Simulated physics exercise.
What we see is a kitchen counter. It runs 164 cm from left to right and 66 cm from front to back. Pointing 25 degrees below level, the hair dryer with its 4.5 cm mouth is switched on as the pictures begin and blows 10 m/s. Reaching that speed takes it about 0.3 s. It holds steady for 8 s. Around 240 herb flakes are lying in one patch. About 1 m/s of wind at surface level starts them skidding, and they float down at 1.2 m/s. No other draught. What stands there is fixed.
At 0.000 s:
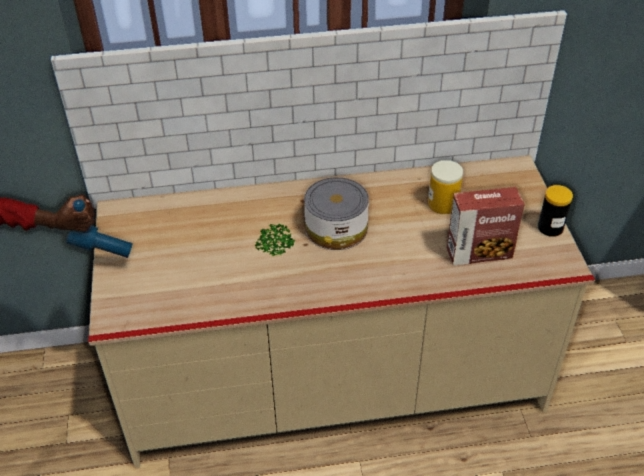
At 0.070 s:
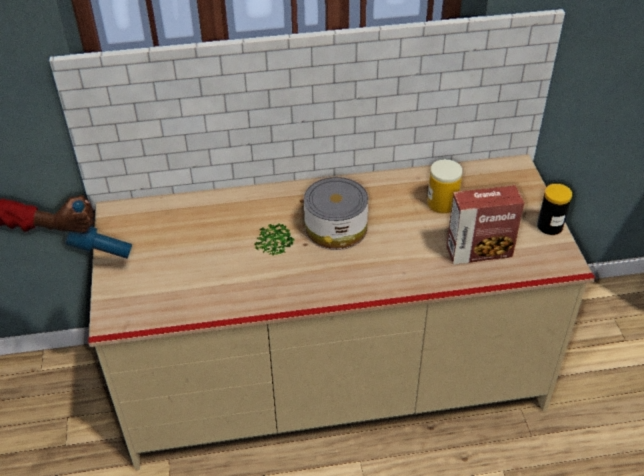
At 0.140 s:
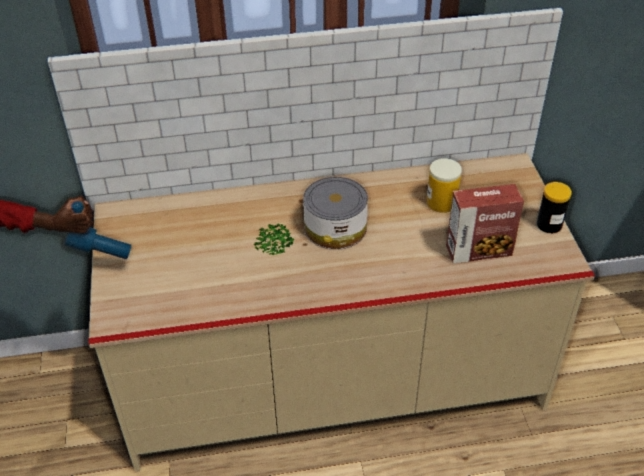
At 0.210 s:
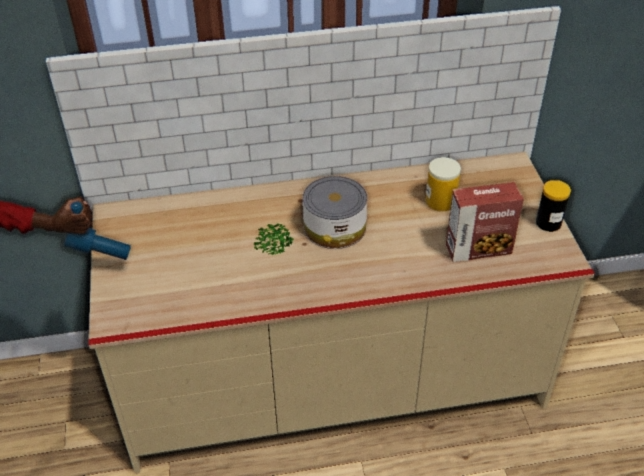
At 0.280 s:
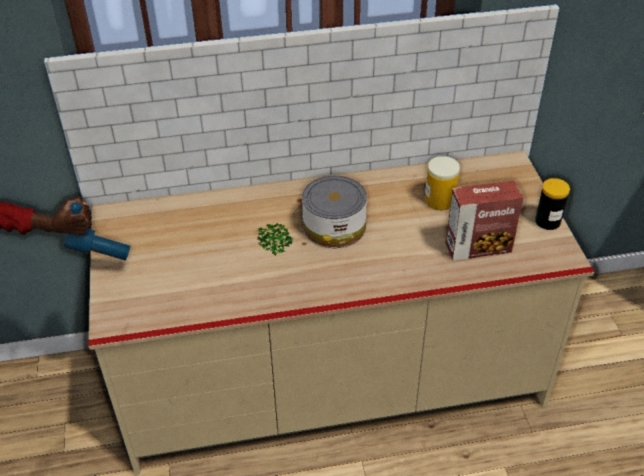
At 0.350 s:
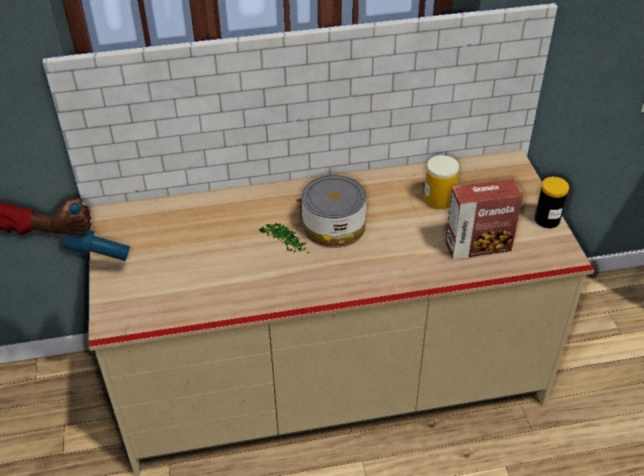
A hand holds a blue hair dryer, then green flakes shift right across the counter.
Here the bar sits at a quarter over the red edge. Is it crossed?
My prediction: The spill over that edge stays at or below a quarter.
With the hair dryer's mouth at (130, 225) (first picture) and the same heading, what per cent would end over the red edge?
Then around 60 percent.
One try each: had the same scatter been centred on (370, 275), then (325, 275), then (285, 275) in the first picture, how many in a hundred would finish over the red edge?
Try by try: About 50 per cent, 70 per cent and 60 per cent.
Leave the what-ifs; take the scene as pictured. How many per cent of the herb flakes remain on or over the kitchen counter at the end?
Share at the end: Around 40 %.
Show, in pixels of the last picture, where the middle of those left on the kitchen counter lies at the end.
Look near pixel (453, 210) of the last view.
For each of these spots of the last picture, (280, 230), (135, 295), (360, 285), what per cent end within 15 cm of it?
15 %, 0 %, 0 %.
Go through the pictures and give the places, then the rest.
In the first frame, the middle of the herb flakes is near (275, 239), none has stirred yet and the mouth of the hair dryer is at (130, 251).
In the second frame, the middle of the herb flakes is near (276, 239), none has stirred yet and the red edge is centred on (350, 310).
In the third frame, the middle of the herb flakes is near (276, 239), none has stirred yet, the top of a large tin is at (336, 198) and the top of a jar is at (446, 168).
In the fourth frame, the middle of the herb flakes is near (275, 239) and none has stirred yet.
In the fifth frame, the middle of the herb flakes is near (273, 238) and about 1 % have left their places.
In the sixth frame, the middle of the herb flakes is near (285, 235), the farthest in sight from the hair dryer is at (308, 253) and about 60 % have left their places.
After 1.6 s the count stands so, 0 % are over the red edge; the middle of those still in play is near (383, 183).
After 2.6 s the count stands so, 1 % are over the red edge; the middle of those still in play is near (452, 166).
After 4.4 s the count stands so, 1 % are over the red edge; the middle of those still in play is near (488, 206).
After 8.0 s, at the end, 1 % are over the red edge; the middle of those still in play is near (453, 210).
